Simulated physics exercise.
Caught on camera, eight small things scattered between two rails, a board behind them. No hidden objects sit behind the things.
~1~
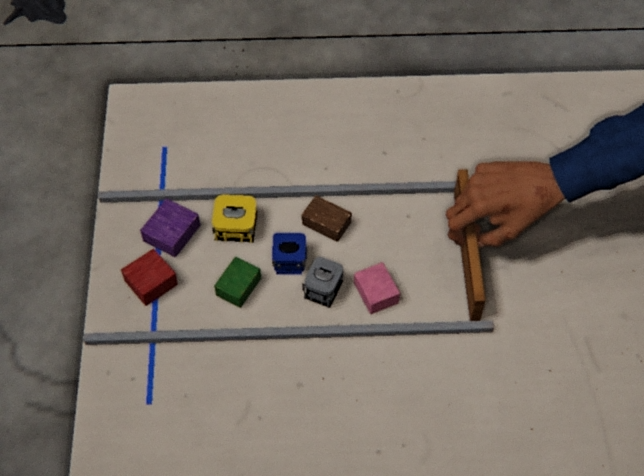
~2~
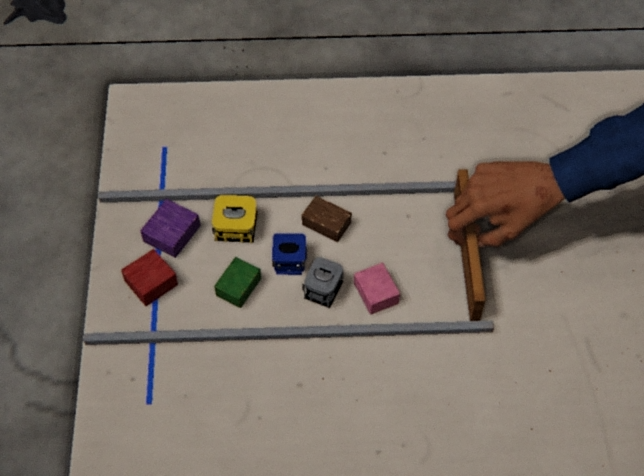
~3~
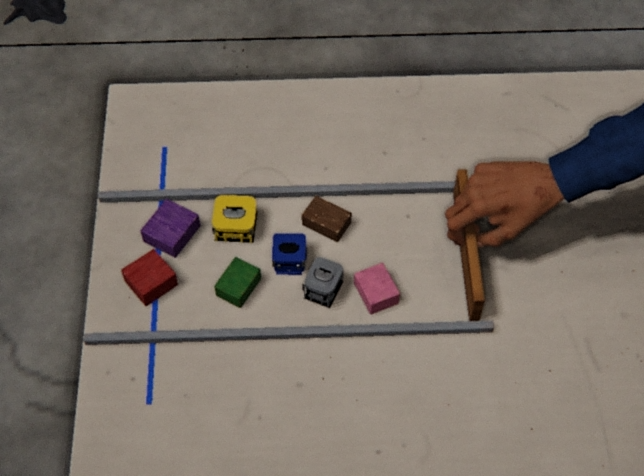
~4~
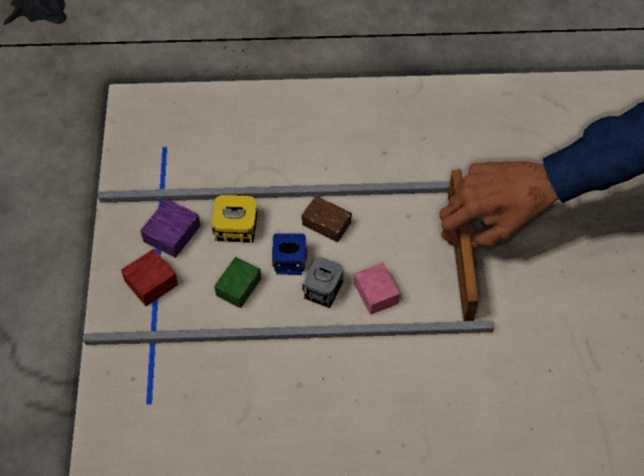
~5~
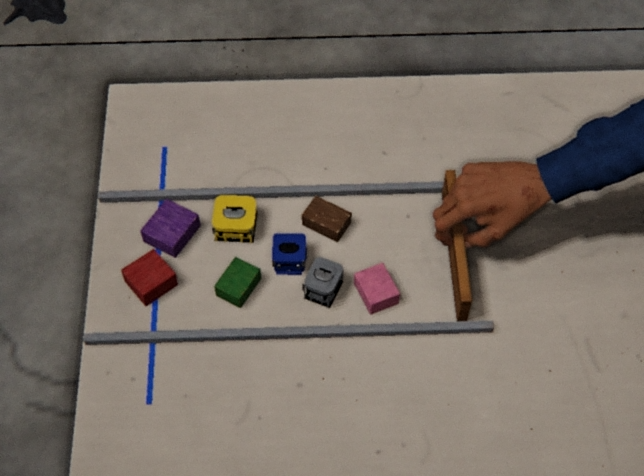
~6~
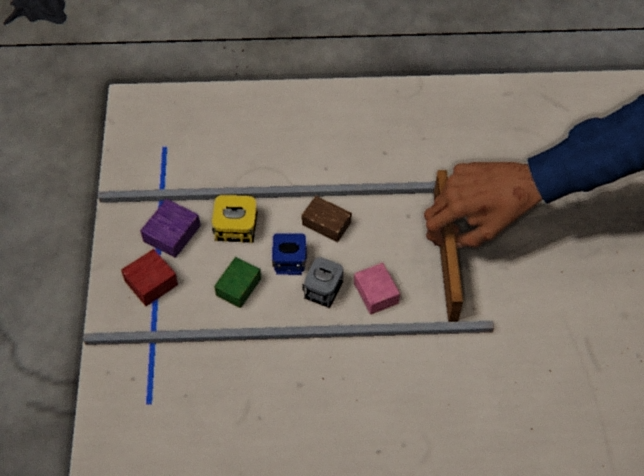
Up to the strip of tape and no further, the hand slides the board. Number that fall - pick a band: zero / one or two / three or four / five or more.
Band: Three or four.
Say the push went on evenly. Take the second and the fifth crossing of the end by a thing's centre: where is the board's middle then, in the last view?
First: Around (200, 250). Next: Around (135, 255).
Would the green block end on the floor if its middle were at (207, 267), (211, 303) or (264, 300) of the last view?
One after another: It is safe, then is gone, then is gone.
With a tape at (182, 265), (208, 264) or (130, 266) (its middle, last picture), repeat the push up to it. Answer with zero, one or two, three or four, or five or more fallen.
In turn: 1 or 2, not one, five or more.
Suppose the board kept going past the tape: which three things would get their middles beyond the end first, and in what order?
The order goes the red block, the purple block, and then the green block.
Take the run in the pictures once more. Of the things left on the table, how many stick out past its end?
The count is 1.
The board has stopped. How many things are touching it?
It is in contact with 3.
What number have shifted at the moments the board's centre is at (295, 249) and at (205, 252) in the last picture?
So 6, and at the other place 8.
Soon after, none off yet; red block at rest near (150, 277); purple block at rest near (171, 228); yellow case at rest near (235, 219).
In the end, the number that fall off is three or four; gone, green block, purple block and red block.
